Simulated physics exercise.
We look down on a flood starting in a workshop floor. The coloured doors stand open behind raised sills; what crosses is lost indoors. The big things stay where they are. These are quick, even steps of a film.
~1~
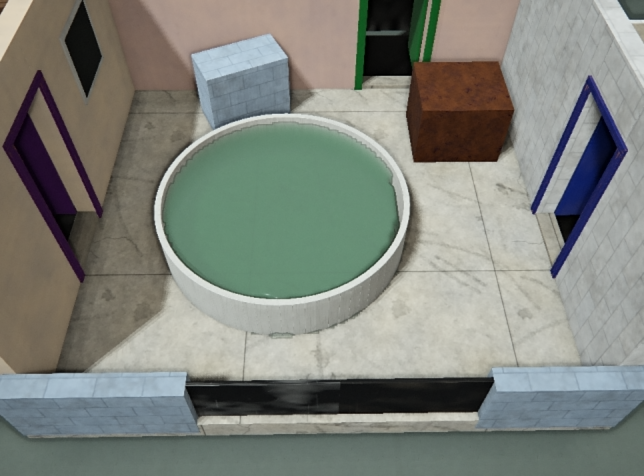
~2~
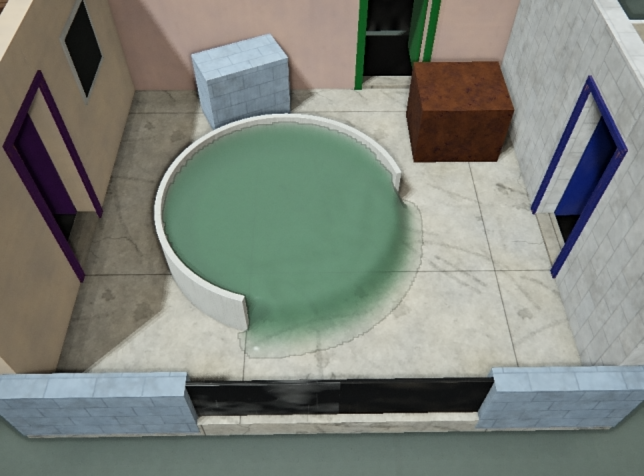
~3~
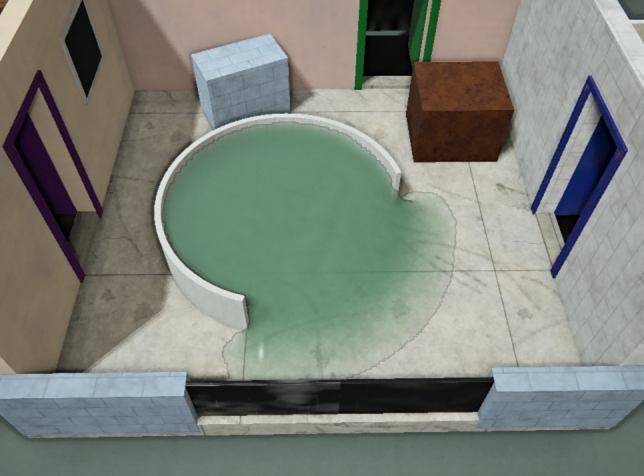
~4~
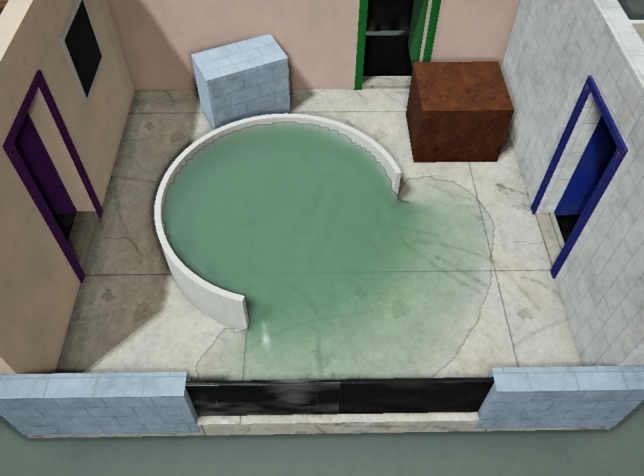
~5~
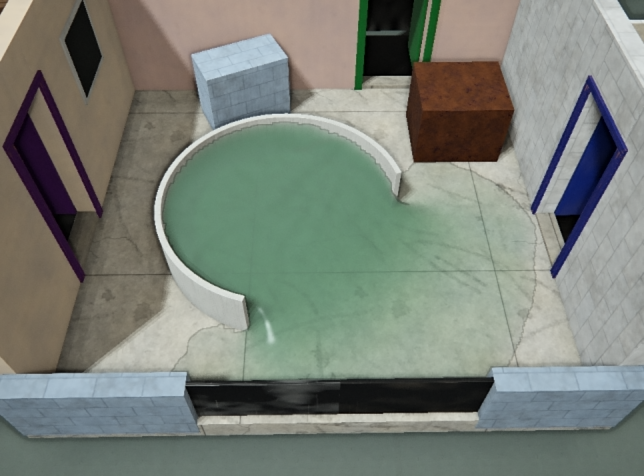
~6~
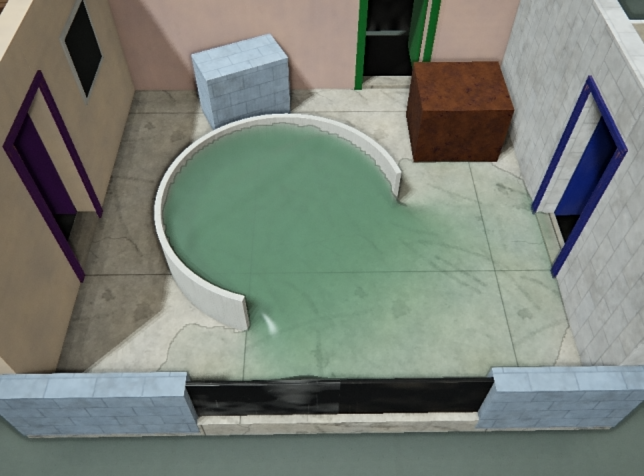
On a workshop floor with coloured doorways, a round pool of still green water lost the front right part of its wall, and the water poured out and spread across the pale tiles toward the right.
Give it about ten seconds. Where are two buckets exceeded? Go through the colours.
In the end: The purple door stays under that; the blue door takes more than that; the green door takes more than that.
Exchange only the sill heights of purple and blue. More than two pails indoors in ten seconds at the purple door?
In short: Purple door takes more.
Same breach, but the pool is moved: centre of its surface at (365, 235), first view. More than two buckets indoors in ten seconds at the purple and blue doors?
In short: The purple one is under, the blue one takes more.
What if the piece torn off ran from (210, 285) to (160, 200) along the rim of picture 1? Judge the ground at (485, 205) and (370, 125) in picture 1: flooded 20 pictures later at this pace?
One after the other: Clear, no water.
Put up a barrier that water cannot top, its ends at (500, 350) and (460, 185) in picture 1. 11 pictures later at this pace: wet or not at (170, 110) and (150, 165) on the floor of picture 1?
In that order: No water, clear.
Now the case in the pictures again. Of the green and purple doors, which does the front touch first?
It is the purple one.
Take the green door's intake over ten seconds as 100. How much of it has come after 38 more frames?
Close to 0 %.
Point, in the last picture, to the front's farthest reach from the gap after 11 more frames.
Near (487, 94).
A moment on, water covers 45 % of the floor; the purple door not reached, the blue door over two buckets in, the green door not reached.
Next, water covers 55 % of the floor; the purple door wet at the sill, nothing in, the blue door far over two buckets in, the green door not reached.
Then, water covers 75 % of the floor; the purple door wet at the sill, nothing in, the blue door far over two buckets in, the green door wet at the sill, nothing in.
Later, water covers 100 % of the floor; the purple door wet at the sill, nothing in, the blue door far over two buckets in, the green door wet at the sill, nothing in.
In the end, water covers 100 % of the floor; the purple door wet at the sill, nothing in, the blue door far over two buckets in, the green door over two buckets in.
